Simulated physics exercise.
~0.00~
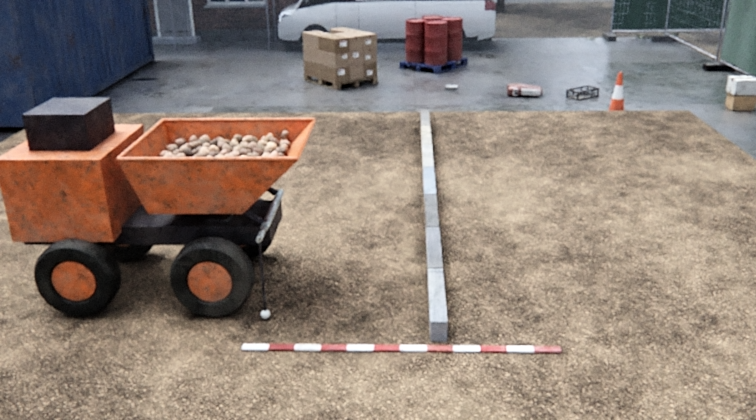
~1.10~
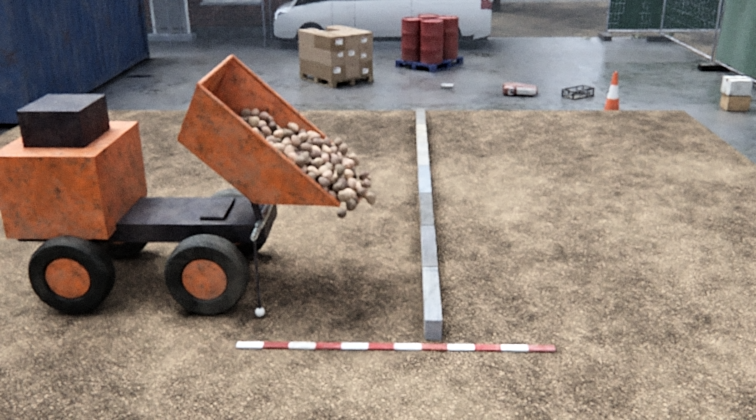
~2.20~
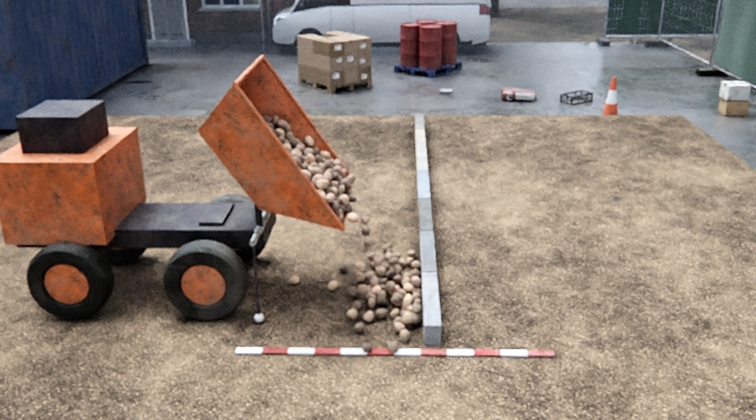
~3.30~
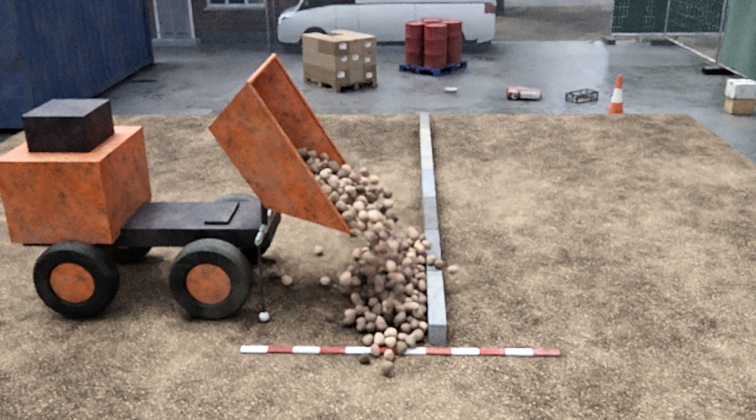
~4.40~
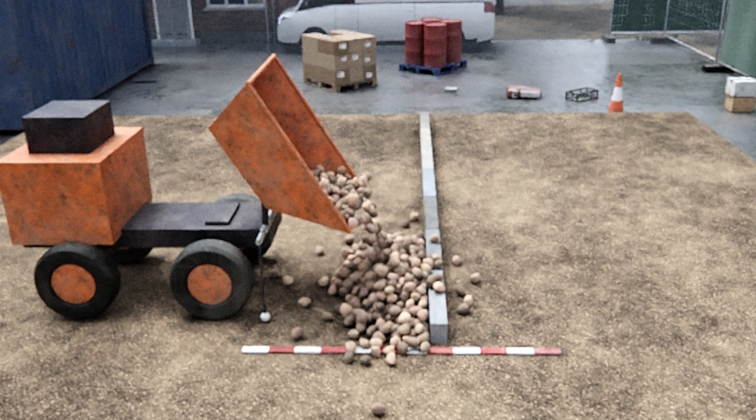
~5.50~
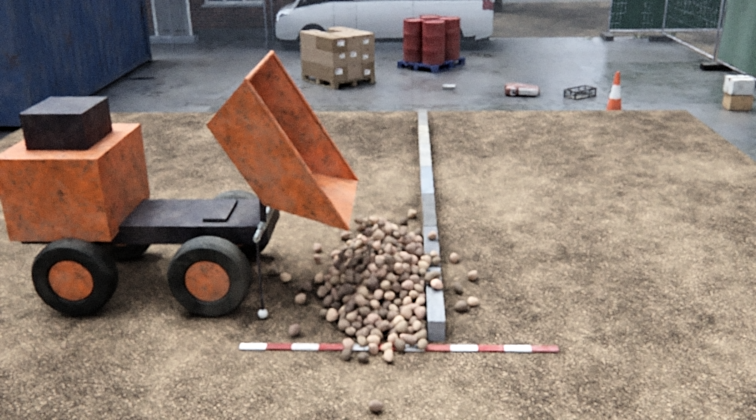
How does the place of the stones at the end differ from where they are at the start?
At the start the stones sit in the dumper's orange skip on the left. At the end they lie lower and further right, heaped on the ground mostly on the dumper's side of the grey kerb.
A building site with bare brown ground is seen from the front and slightly above, with pallets of boxes and red barrels, a white van and an orange cone behind. On the left stands an orange and black dumper, its raised skip full of rounded stones, facing a long grey kerb. The skip tips forward to the right, and the stones slide towards its lip. They spill onto the ground before the kerb, and the skip tilts more steeply as the heap grows. Finally the skip is empty, the stones lie piled against the kerb, and a few rest beyond it.
